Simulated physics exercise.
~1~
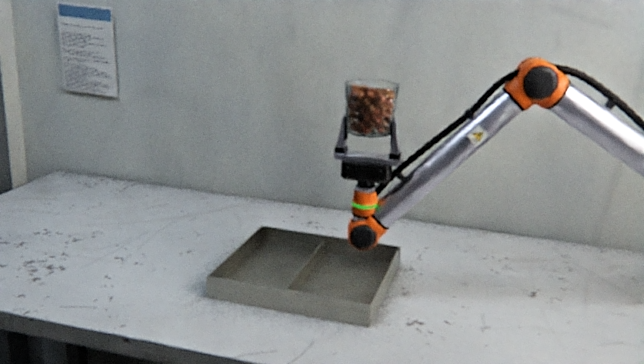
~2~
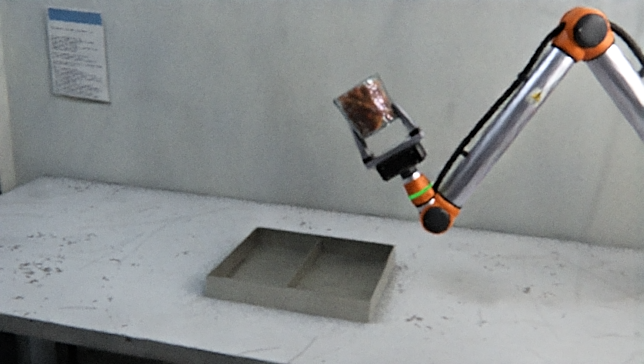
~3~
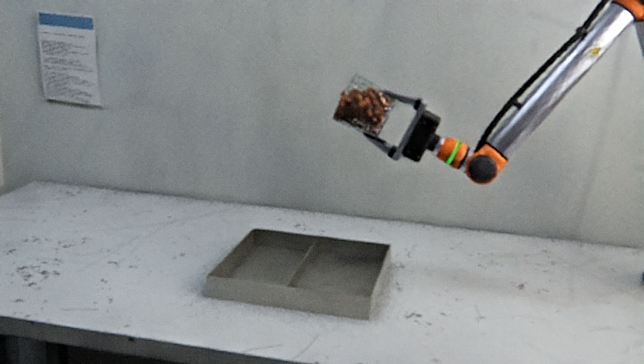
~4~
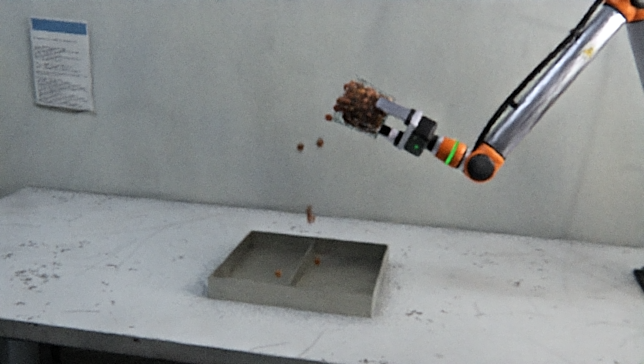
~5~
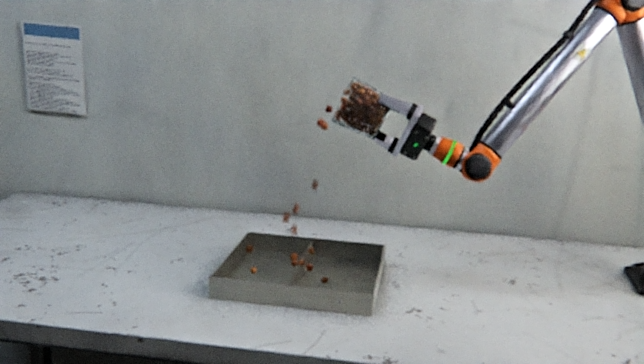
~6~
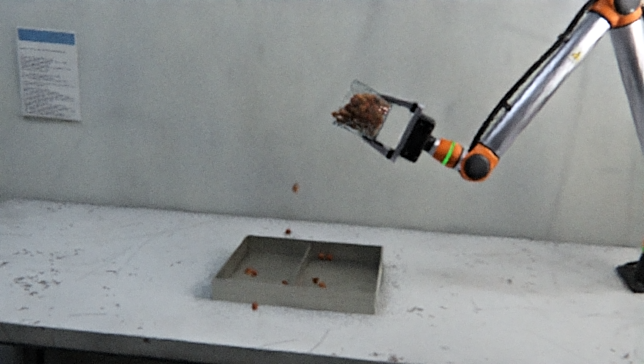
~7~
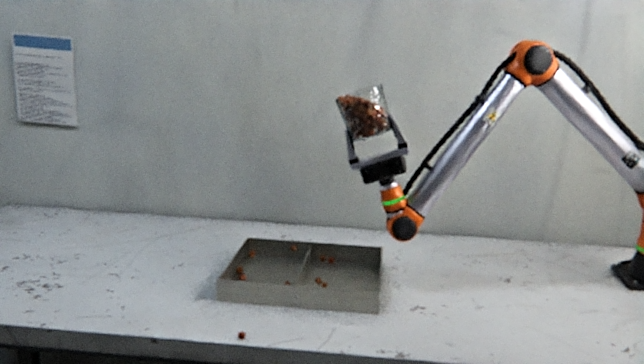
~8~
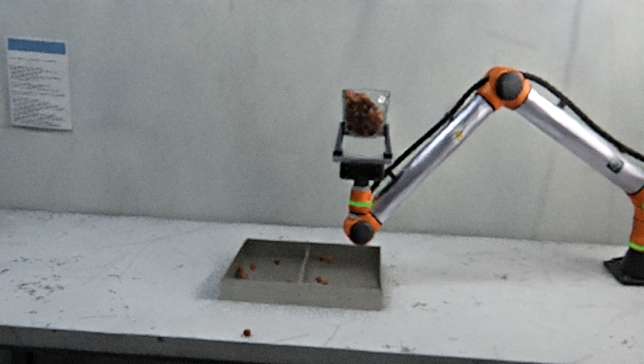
A robot arm tips a clear tumbler of hazelnuts onto its side above a divided tray, and a few nuts drop into both parts while one lands on the table in front. The arm then turns the tumbler upright again, still holding most of the nuts.
